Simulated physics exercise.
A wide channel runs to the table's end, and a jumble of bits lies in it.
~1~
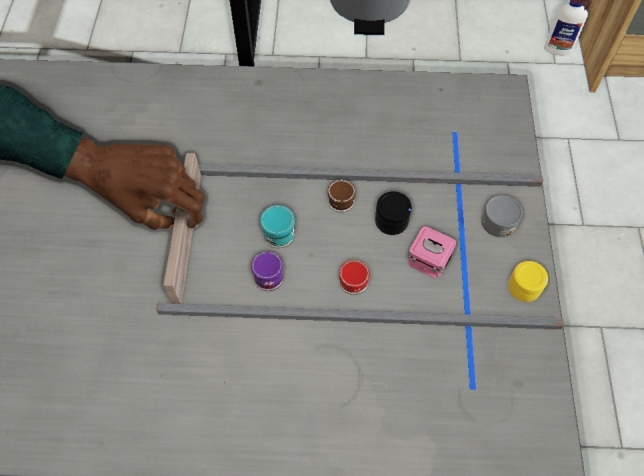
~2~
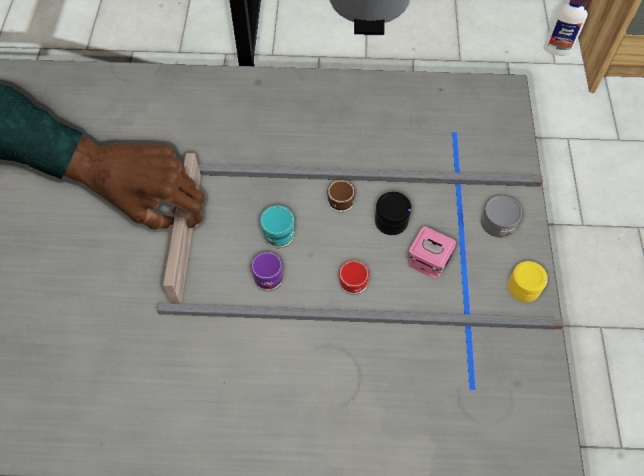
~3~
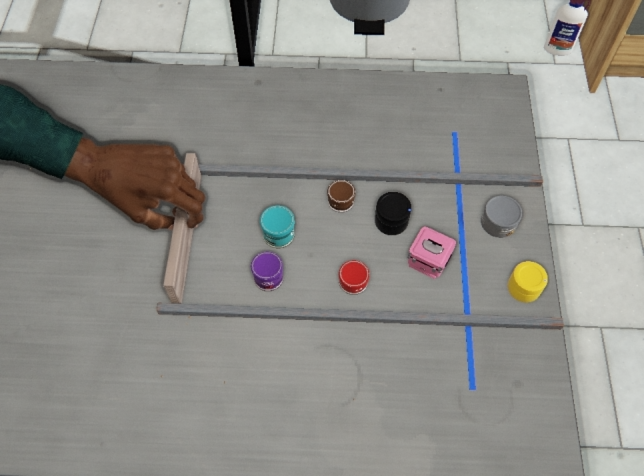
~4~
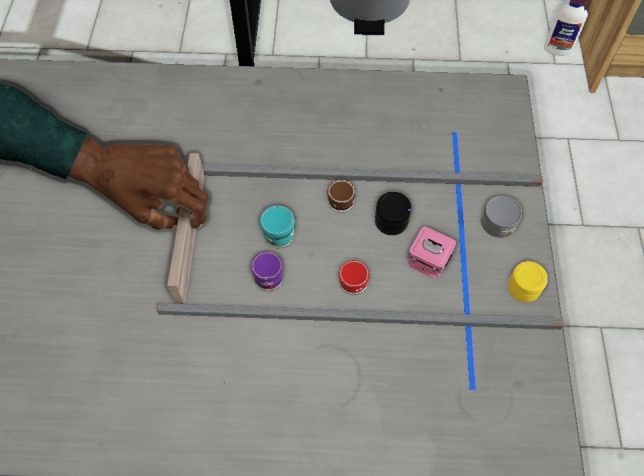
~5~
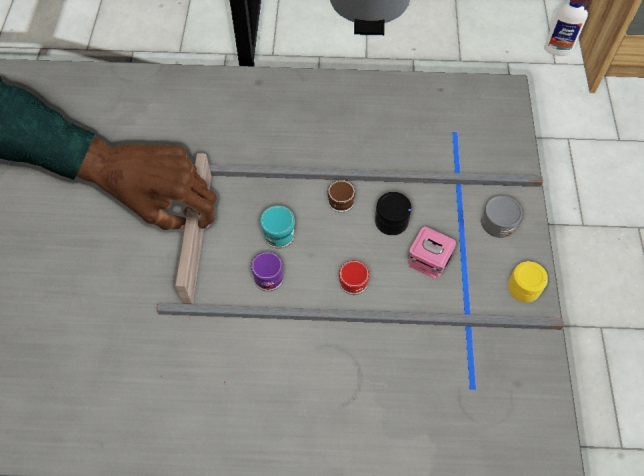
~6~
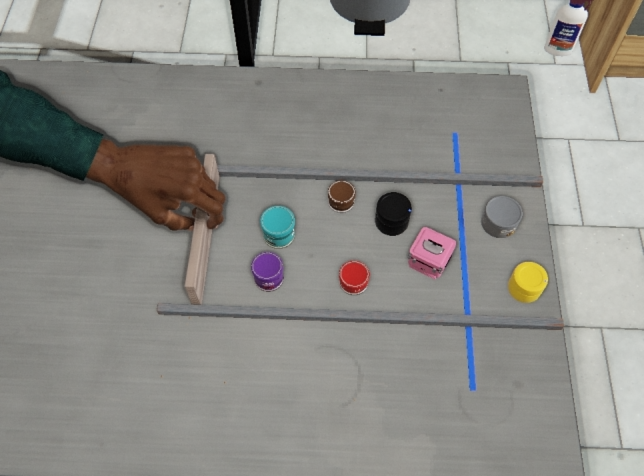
On a grey tabletop, between two long rails, a hand held a pale wooden board upright and slid it slightly to the right, while the colourful round lids and pink case stayed still.
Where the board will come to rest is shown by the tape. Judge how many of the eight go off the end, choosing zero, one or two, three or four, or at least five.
Zero go off.
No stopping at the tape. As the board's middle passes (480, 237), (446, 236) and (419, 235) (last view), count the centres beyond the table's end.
Counts by place: 0 / 0 / 0.
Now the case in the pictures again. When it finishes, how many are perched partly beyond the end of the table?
Result: 0.
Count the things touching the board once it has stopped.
It's 3.
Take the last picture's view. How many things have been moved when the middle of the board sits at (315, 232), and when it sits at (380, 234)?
The first count is 3, and then it's 5.
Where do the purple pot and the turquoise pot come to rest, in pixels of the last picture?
The first near (483, 280), the second near (482, 242).
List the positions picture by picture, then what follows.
The first frame shows yellow lid (528, 282); grey tub (501, 217); pink case (431, 253); board (184, 227); tape (463, 247).
The second frame shows grey tub (501, 217); board (183, 227).
The third frame shows pink case (431, 253); brown tin (341, 196).
The fourth frame shows yellow lid (527, 282); turquoise pot (278, 227).
The fifth frame shows grey tub (501, 217); purple pot (268, 272).
The sixth frame shows yellow lid (528, 282); grey tub (501, 217); pink case (431, 254); board (204, 228); tape (463, 248).
Soon after, none off yet; yellow lid at rest near (528, 282); grey tub at rest near (501, 217); pink case at rest near (431, 254).
Then, none off yet; yellow lid at rest near (528, 282); grey tub at rest near (501, 217); pink case moved about its own width near (458, 262).
At rest, the number that fall off is zero.
